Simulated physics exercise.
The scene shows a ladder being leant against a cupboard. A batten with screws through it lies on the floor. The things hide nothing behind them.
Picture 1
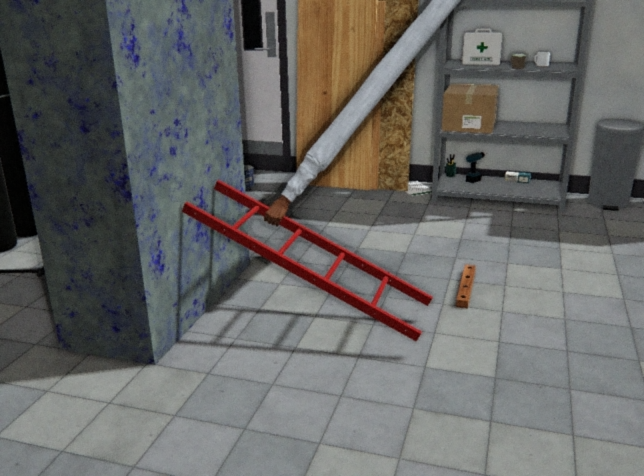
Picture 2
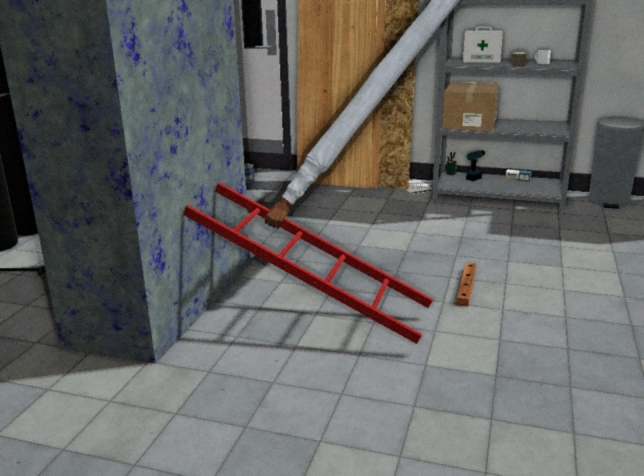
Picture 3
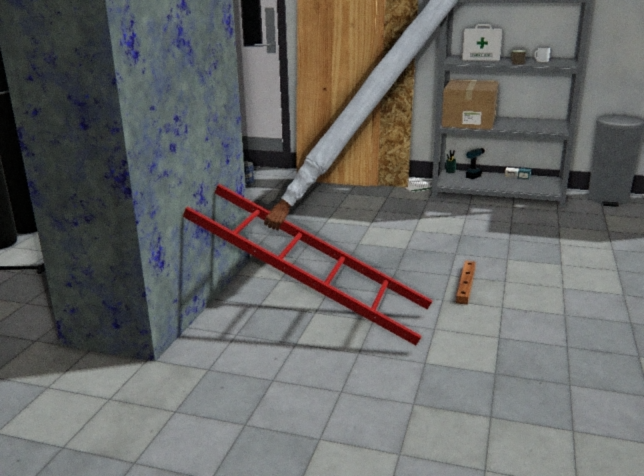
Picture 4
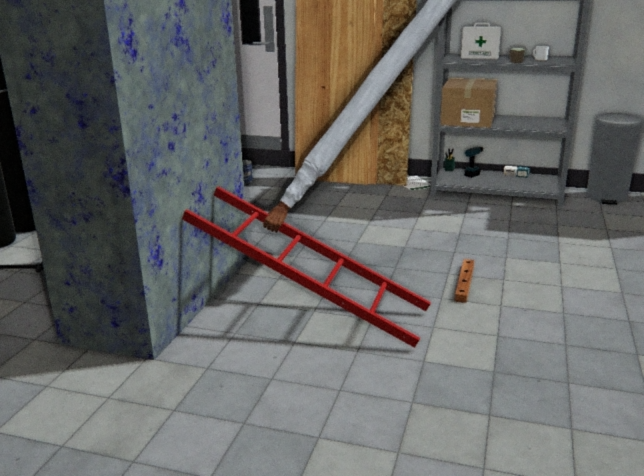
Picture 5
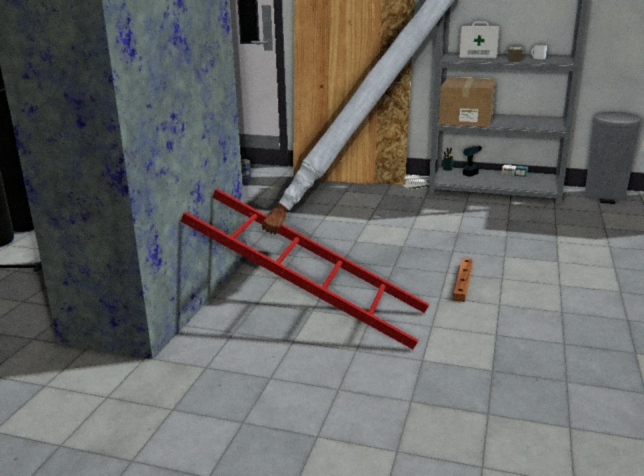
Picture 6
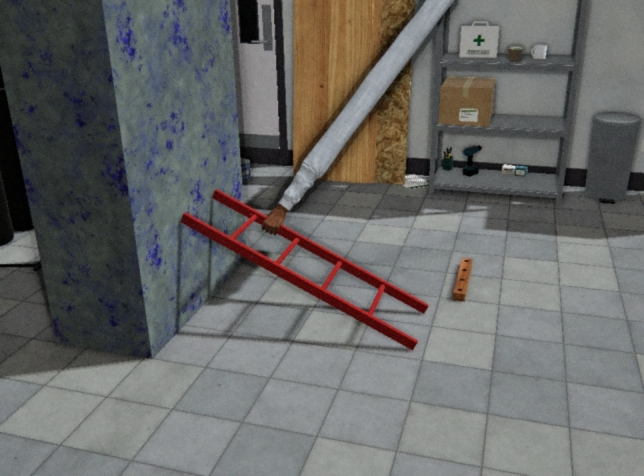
Red ladder held by a long-sleeved arm at a blue-speckled block, its lower end shifting very slightly near an orange batten.
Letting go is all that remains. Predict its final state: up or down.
Final state: Down.
Then, 0.24 s on from there, red ladder turned 9° from its first pose near (315, 281).
Then, 0.36 s on from there, red ladder turned 24° from its first pose near (321, 311).
Then, 0.58 s on from there, red ladder turned 26° from its first pose near (323, 311).
In the end, the red ladder slips down, near (323, 313).
